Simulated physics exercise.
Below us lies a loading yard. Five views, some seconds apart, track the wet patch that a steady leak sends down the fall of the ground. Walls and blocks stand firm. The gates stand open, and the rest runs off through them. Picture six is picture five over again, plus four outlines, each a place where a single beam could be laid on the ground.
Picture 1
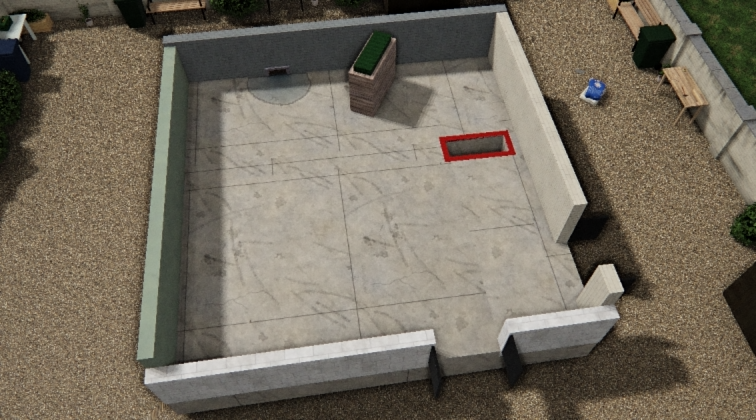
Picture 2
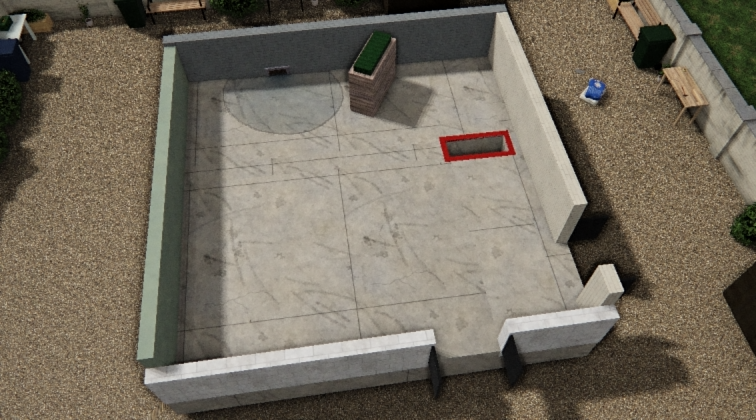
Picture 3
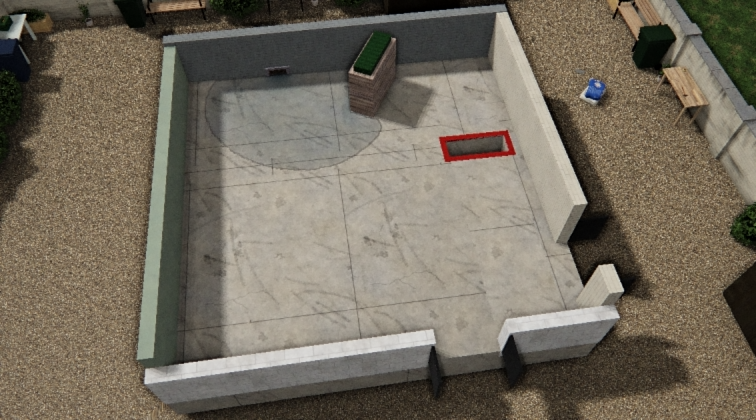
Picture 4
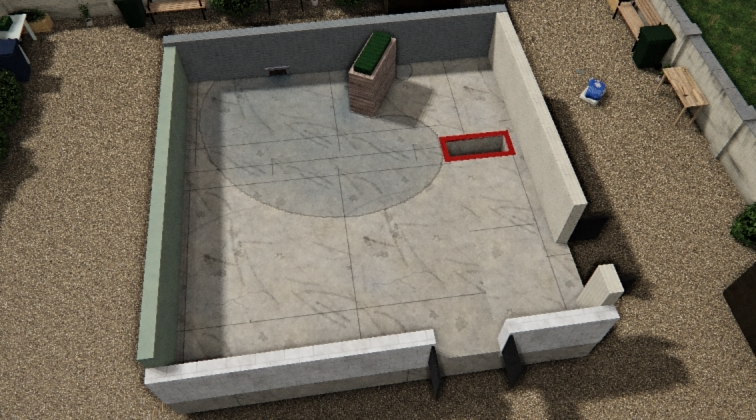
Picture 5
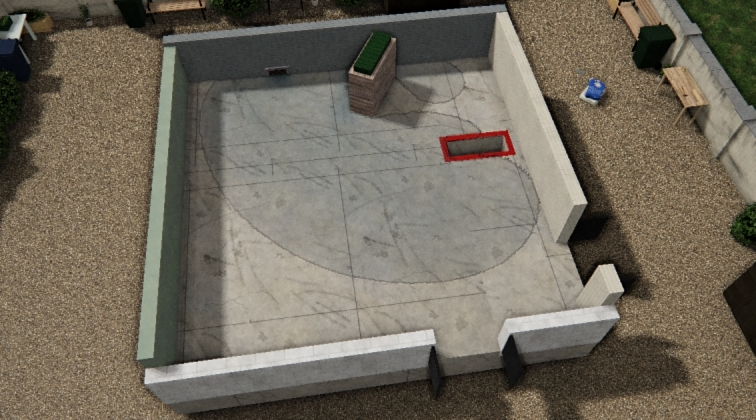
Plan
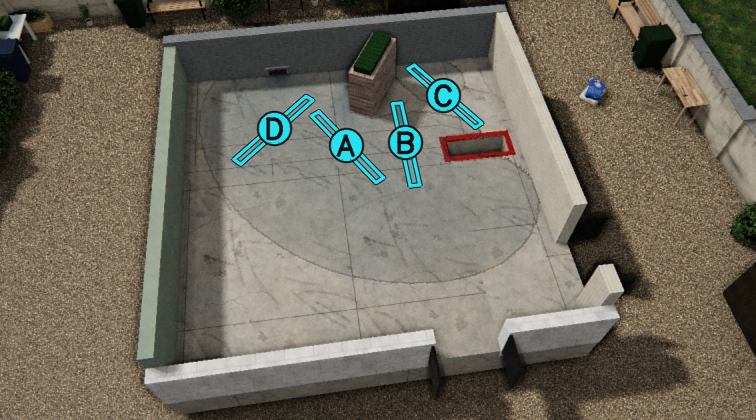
At the start, a small patch of water lies by the far wall of a walled yard, near a brick block topped with green. The patch spreads steadily across the pale floor toward the viewer and the right, passes around the block, and reaches the red-edged drain, covering about half the ground.
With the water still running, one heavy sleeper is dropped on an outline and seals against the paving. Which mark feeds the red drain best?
C.
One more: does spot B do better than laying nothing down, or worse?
It is worse.
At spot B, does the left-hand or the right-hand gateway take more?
The right one.
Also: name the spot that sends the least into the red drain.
The answer is B.
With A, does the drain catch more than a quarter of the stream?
No, it does not.
On the marked copy, A from (315, 113) to (379, 180); B from (415, 185) to (396, 103); C from (411, 67) to (478, 125); D from (237, 161) to (309, 98).
For spot A, about 16 % of the stream runs into the red drain, about 84 % out by the gates.
For spot B, about 7 % of the stream runs into the red drain, about 93 % out by the gates.
For spot C, about 22 % of the stream runs into the red drain, about 78 % out by the gates.
For spot D, about 15 % of the stream runs into the red drain, about 84 % out by the gates.
